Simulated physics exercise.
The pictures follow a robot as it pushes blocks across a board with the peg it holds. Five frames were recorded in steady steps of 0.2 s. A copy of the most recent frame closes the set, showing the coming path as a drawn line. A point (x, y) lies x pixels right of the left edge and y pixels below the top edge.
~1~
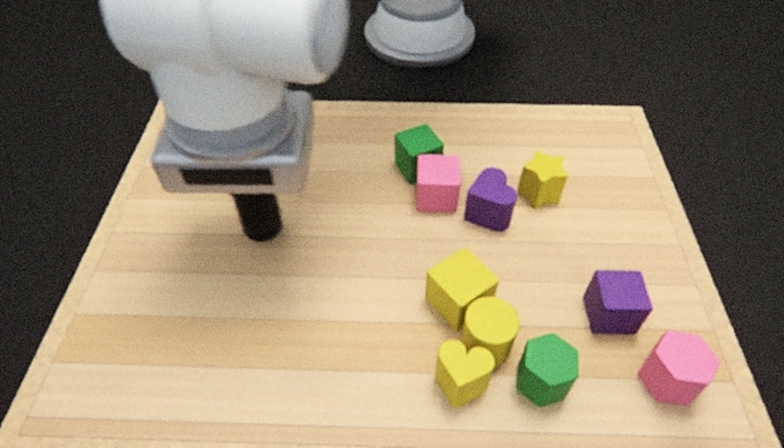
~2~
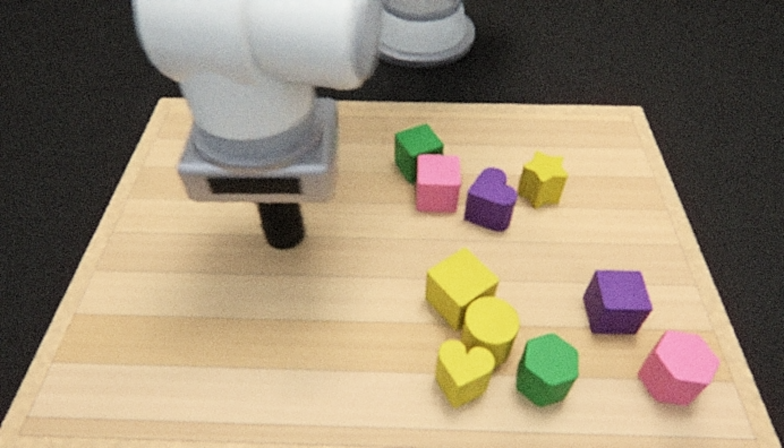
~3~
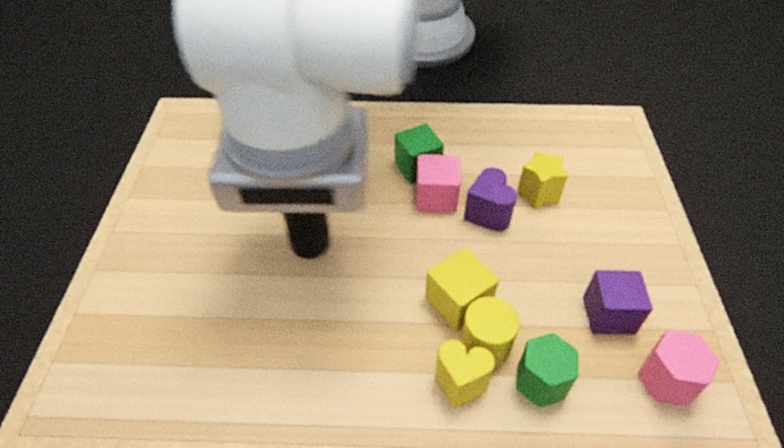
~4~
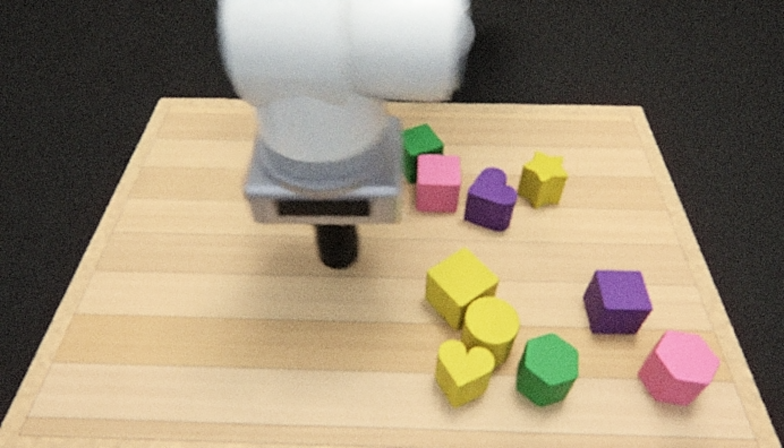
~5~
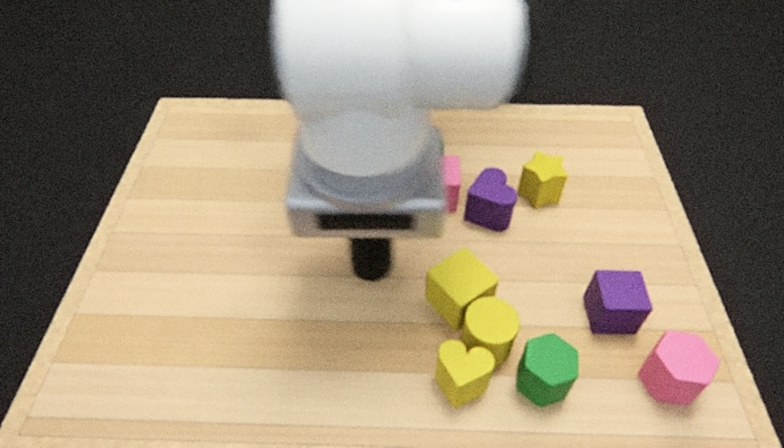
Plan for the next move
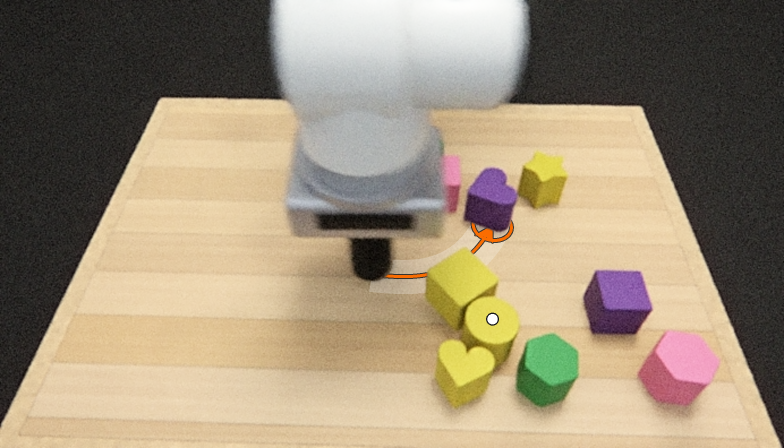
White robot arm with a black peg gliding right and slightly toward the viewer over a wooden board, the colourful blocks staying still.
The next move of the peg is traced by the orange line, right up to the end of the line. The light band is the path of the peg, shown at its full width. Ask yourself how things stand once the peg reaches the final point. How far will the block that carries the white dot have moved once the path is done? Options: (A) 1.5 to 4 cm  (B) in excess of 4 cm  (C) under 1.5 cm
That would be C.
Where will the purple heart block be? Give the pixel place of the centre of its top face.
I think it will end close to (498, 170).
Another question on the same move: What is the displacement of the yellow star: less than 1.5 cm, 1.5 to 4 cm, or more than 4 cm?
Covers under 1.5 cm.
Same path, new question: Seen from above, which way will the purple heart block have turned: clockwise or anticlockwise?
I'd predict that, seen from above, the purple heart block rotates counter-clockwise.
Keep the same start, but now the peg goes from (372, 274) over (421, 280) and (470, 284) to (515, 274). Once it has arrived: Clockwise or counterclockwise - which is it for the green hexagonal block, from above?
It turns round anticlockwise.
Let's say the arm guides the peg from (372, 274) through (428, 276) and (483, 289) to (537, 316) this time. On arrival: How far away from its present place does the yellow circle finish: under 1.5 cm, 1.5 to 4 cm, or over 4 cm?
It moves more than 4 cm.
Drawn move, from (372, 274) via (424, 275) and (468, 257), ending at (492, 226); the dot is on the yellow circle.
The first path, step by step. One third of the way, peg (427, 266); nothing pushed yet.
Two thirds of the way, peg (469, 247); yellow square (473, 278), turned 10° clockwise.
At the end, peg (494, 216); yellow square (473, 278), turned 10° clockwise; yellow circle still; purple heart block (498, 170), turned 20° anticlockwise; yellow star still.
